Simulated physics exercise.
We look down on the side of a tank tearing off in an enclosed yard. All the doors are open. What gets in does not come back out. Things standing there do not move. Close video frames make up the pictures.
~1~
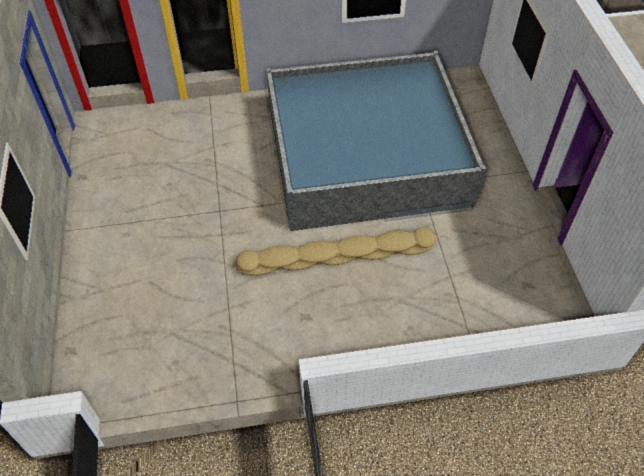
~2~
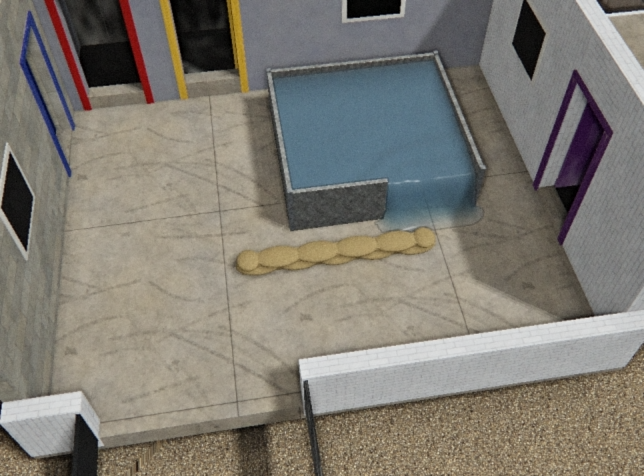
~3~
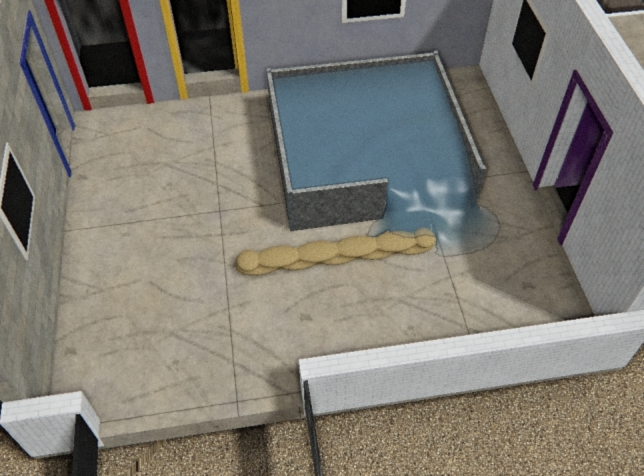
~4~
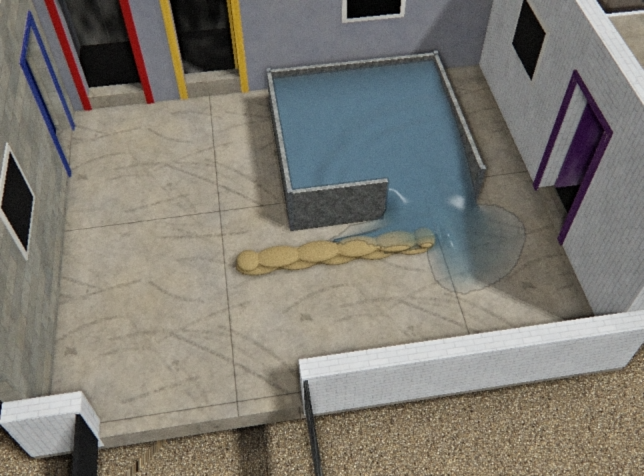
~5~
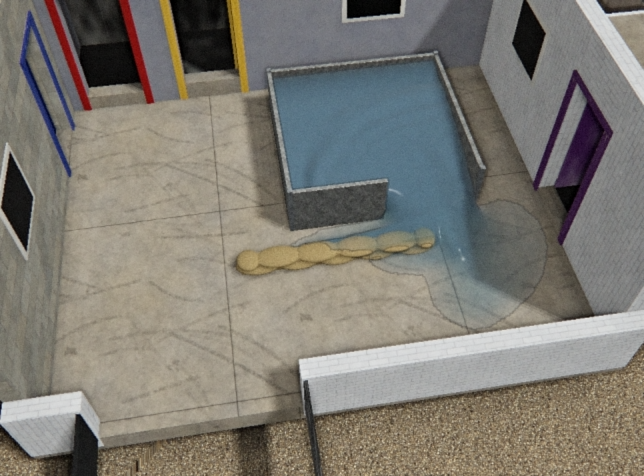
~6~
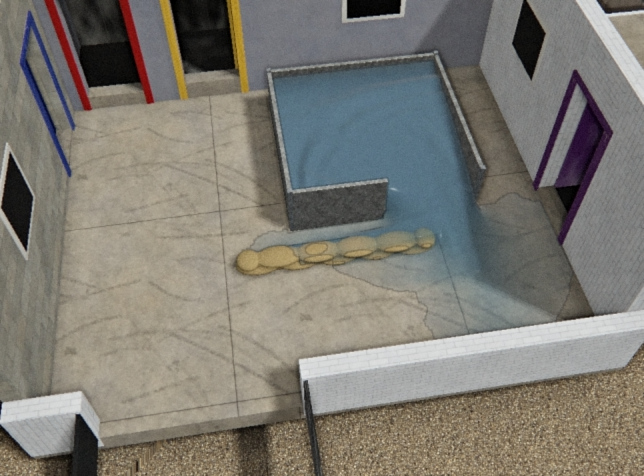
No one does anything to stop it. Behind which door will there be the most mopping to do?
The purple door.
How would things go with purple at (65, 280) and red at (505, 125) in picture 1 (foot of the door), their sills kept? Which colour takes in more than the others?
I'd say the biggest share comes in at the one in purple.
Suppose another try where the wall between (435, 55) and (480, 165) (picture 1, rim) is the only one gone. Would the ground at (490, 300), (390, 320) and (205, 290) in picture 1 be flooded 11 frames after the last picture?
Soaked, untouched, untouched.
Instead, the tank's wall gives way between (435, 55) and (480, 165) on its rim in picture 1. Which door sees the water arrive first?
It's the purple one, I think.
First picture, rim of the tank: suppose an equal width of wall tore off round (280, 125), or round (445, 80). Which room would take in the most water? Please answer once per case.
Result per case, in order: The one in blue / the blue door.
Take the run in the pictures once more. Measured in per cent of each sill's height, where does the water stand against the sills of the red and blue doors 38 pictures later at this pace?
About 70 %, then 100 %.
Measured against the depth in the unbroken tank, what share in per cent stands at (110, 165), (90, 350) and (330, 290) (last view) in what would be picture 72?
Respectively 14, 20 and 6 per cent.
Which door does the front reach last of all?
I'd go with the yellow one.
A moment on, water covers 30 % of the floor; blue door not reached, yellow door not reached, purple door wet at the sill, nothing in, red door not reached.
Next, water covers 40 % of the floor; blue door not reached, yellow door not reached, purple door a trickle in, red door not reached.
Then, water covers 65 % of the floor; blue door wet at the sill, nothing in, yellow door not reached, purple door some in, red door not reached.
Later, water covers 85 % of the floor; blue door wet at the sill, nothing in, yellow door not reached, purple door a lot in, red door wet at the sill, nothing in.
In the end, water covers 95 % of the floor; blue door some in, yellow door wet at the sill, nothing in, purple door a lot in, red door wet at the sill, nothing in; the purple door has let in the most.
